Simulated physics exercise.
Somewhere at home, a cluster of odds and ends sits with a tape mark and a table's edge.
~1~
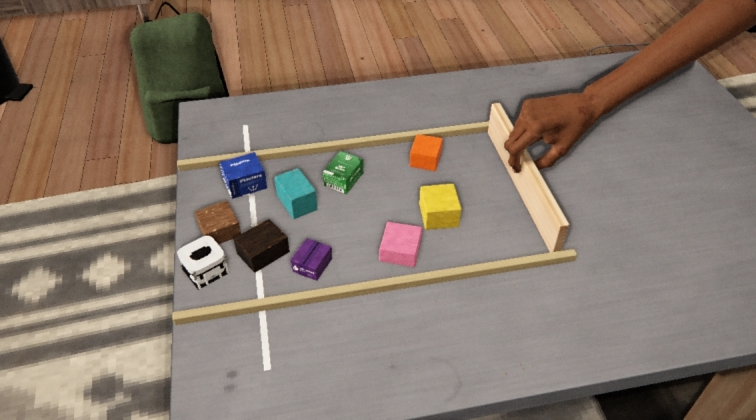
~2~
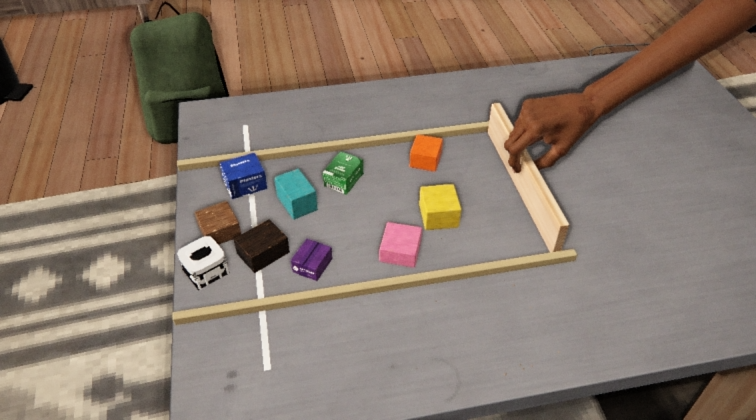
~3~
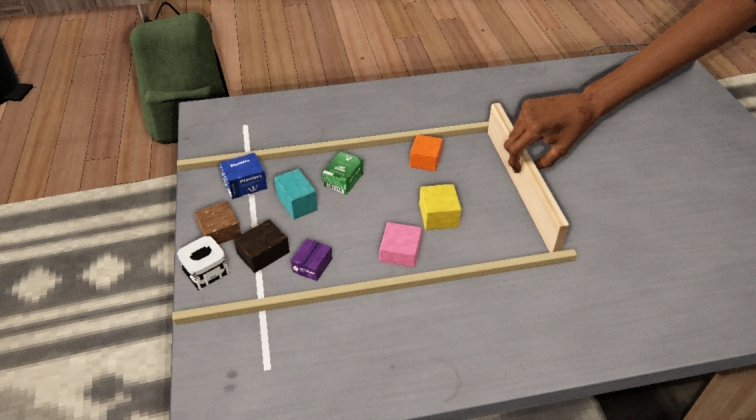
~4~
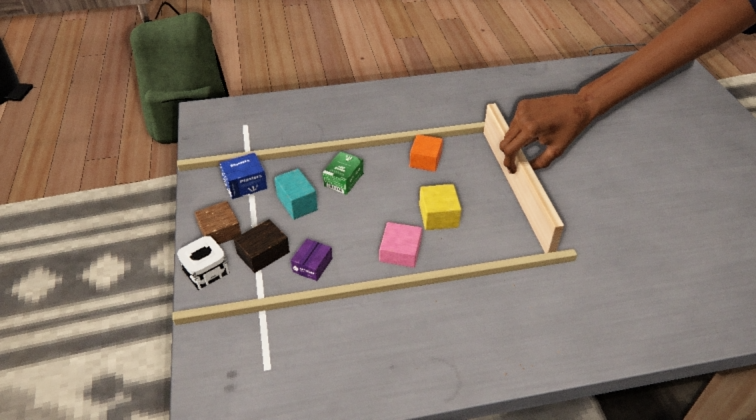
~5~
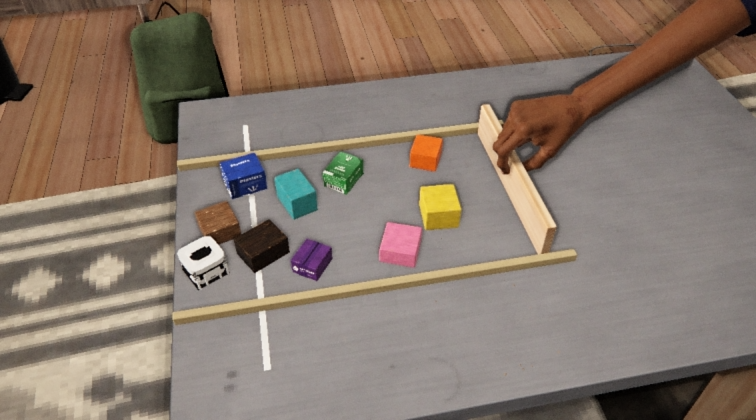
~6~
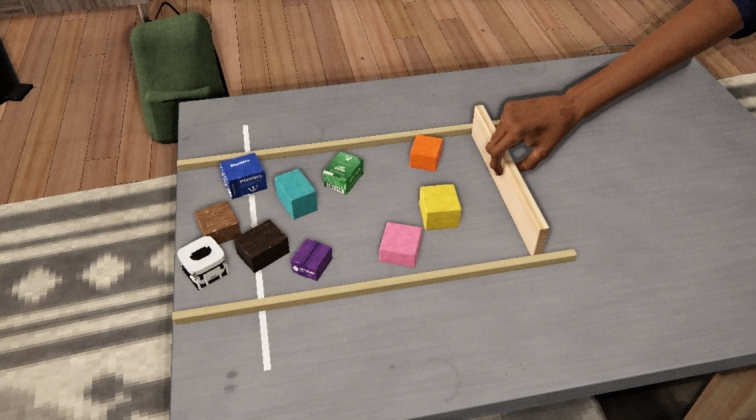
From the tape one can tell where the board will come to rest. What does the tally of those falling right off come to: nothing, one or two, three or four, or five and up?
It comes to one or two.
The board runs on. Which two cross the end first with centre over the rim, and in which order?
Order, earliest first: White case, blue box.
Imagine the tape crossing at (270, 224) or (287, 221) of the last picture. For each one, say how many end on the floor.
You'd find 0 and then 0 on the floor.
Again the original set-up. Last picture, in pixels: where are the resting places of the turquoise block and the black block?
In the last picture the first middle sits at (228, 206) and the other at (196, 258).
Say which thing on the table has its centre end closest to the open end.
Foremost: The blue box.
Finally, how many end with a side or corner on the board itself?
That would be 4 of them.
Soon after, none off yet; white case at rest near (203, 262); brown block at rest near (218, 224); blue box at rest near (244, 176).
At rest, the number that fall off is one or two; fallen, white case.
